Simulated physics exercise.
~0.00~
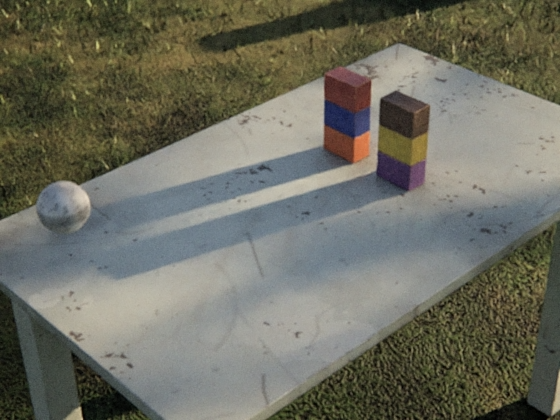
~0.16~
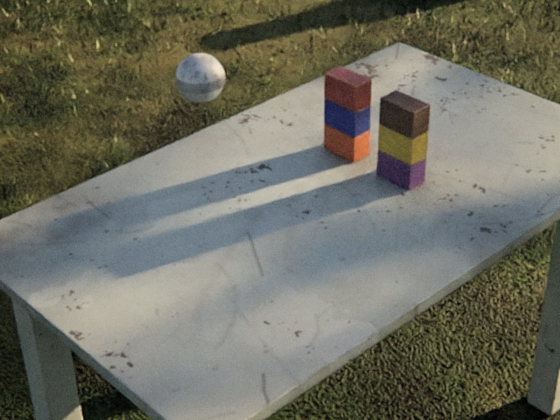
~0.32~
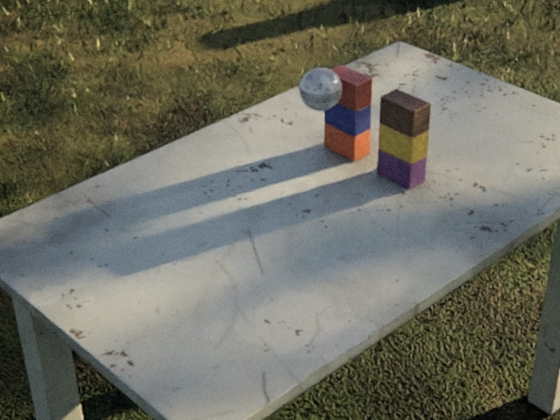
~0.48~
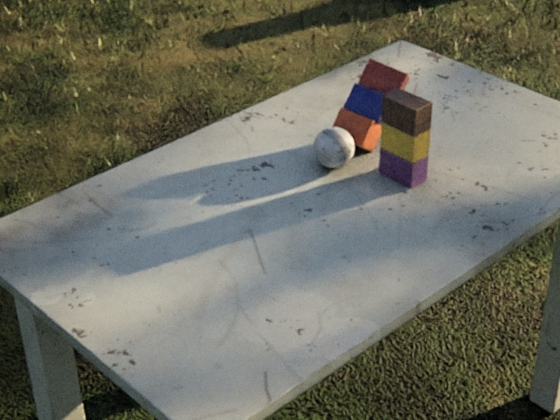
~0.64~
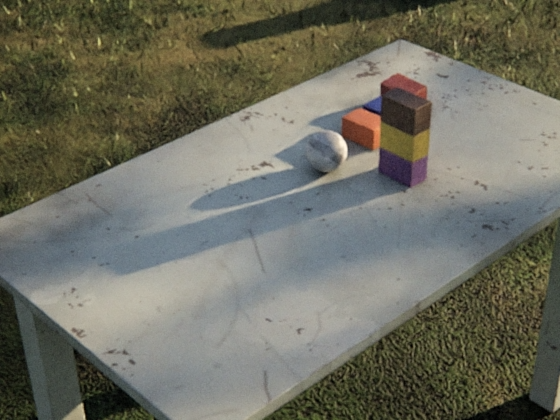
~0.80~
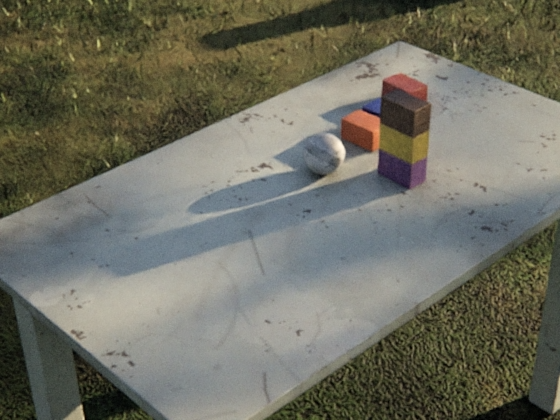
The clip opens on a pale, worn table on grass, with a mottled white ball at its left and two stacks of three coloured blocks standing toward the right. The ball sails up and to the right through the air and reaches the top of the stack of red, blue and orange blocks. It then drops to the tabletop as that stack leans over to the right and topples. The ball shifts slightly left and settles beside the fallen orange block. The red and blue blocks lie partly hidden behind the brown, yellow and purple stack, which still stands.
